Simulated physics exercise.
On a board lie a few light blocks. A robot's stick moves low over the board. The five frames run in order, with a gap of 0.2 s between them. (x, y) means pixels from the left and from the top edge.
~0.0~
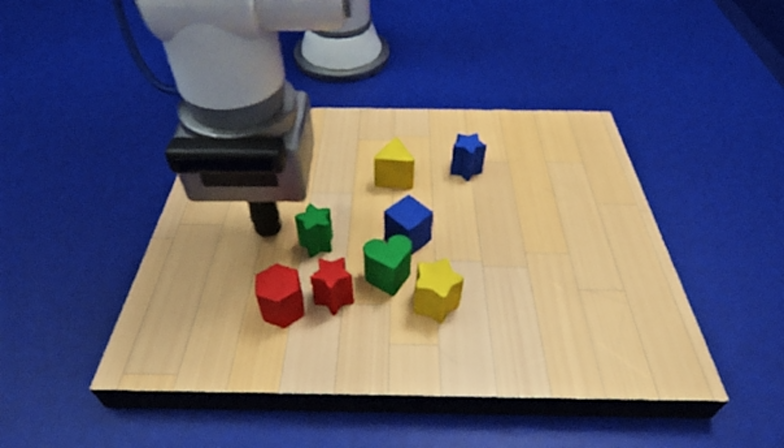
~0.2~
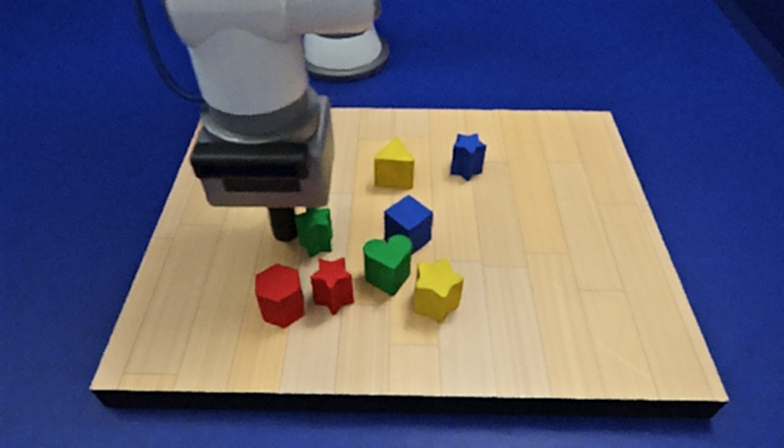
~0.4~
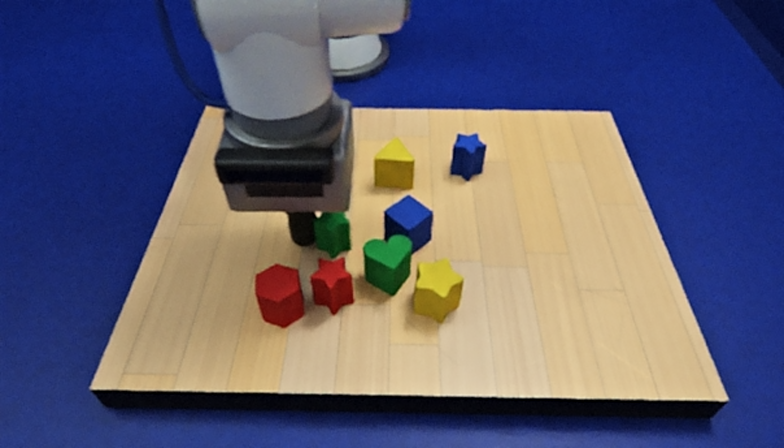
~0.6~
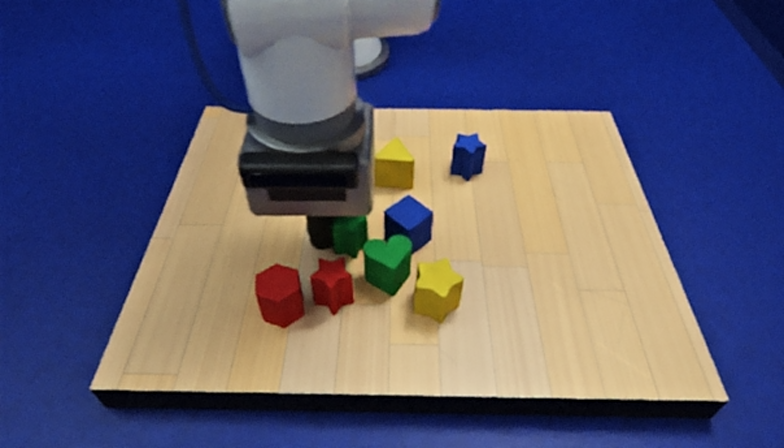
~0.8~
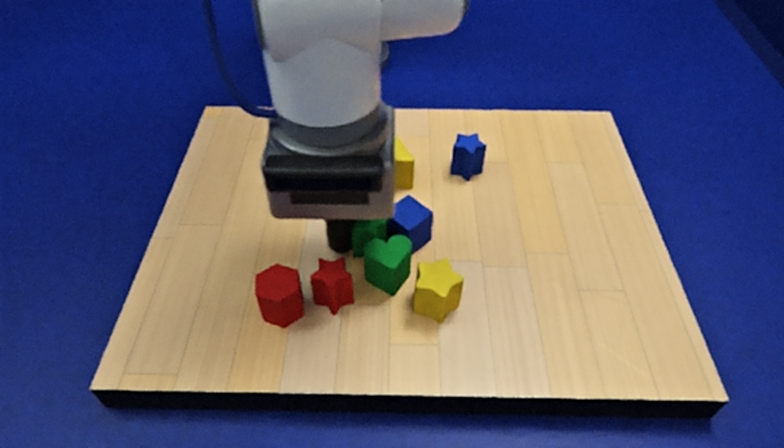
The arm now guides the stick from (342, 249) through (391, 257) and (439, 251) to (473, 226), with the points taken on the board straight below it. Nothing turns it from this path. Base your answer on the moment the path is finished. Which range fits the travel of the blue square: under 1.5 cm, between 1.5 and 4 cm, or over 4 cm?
If I had to pick, the blue square travels beyond 4 cm here.
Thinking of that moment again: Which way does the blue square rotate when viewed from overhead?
Seen from overhead, it turns anticlockwise.
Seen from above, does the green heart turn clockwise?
I'd say yes.
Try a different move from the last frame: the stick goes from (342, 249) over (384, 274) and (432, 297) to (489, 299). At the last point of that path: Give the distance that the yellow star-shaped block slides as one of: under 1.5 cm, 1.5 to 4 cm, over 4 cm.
Shift of over 4 cm.
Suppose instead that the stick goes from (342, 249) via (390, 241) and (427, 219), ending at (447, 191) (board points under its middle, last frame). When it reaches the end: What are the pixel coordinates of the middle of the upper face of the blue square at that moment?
Its top centre lands on (494, 201).
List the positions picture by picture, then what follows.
The first picture shows stick tip (268, 228); block tops, green star-shaped block (313, 216); green heart (389, 249); blue square (409, 211); yellow star-shaped block (438, 276).
The second picture shows stick (287, 233); blocks unchanged.
The third picture shows stick (305, 237); green star-shaped block (332, 217).
The fourth picture shows stick (323, 240); green star-shaped block (348, 217).
The fifth picture shows stick (342, 243); green star-shaped block partly hidden; green heart (389, 249); blue square (409, 211); yellow star-shaped block (438, 276).
The first path, step by step. One third of the way, stick (392, 252); green star-shaped block (420, 223), turned 20° anticlockwise; green heart (392, 252); blue square (446, 206), turned 20° anticlockwise.
Two thirds of the way, stick (441, 245); green star-shaped block (470, 212), turned 35° anticlockwise; green heart (395, 253), turned 25° clockwise; blue square (483, 190), turned 35° anticlockwise.
At the end, stick (474, 221); green star-shaped block (503, 189), turned 35° anticlockwise; green heart (395, 253), turned 25° clockwise; blue square (515, 169), turned 35° anticlockwise; yellow star-shaped block in place.
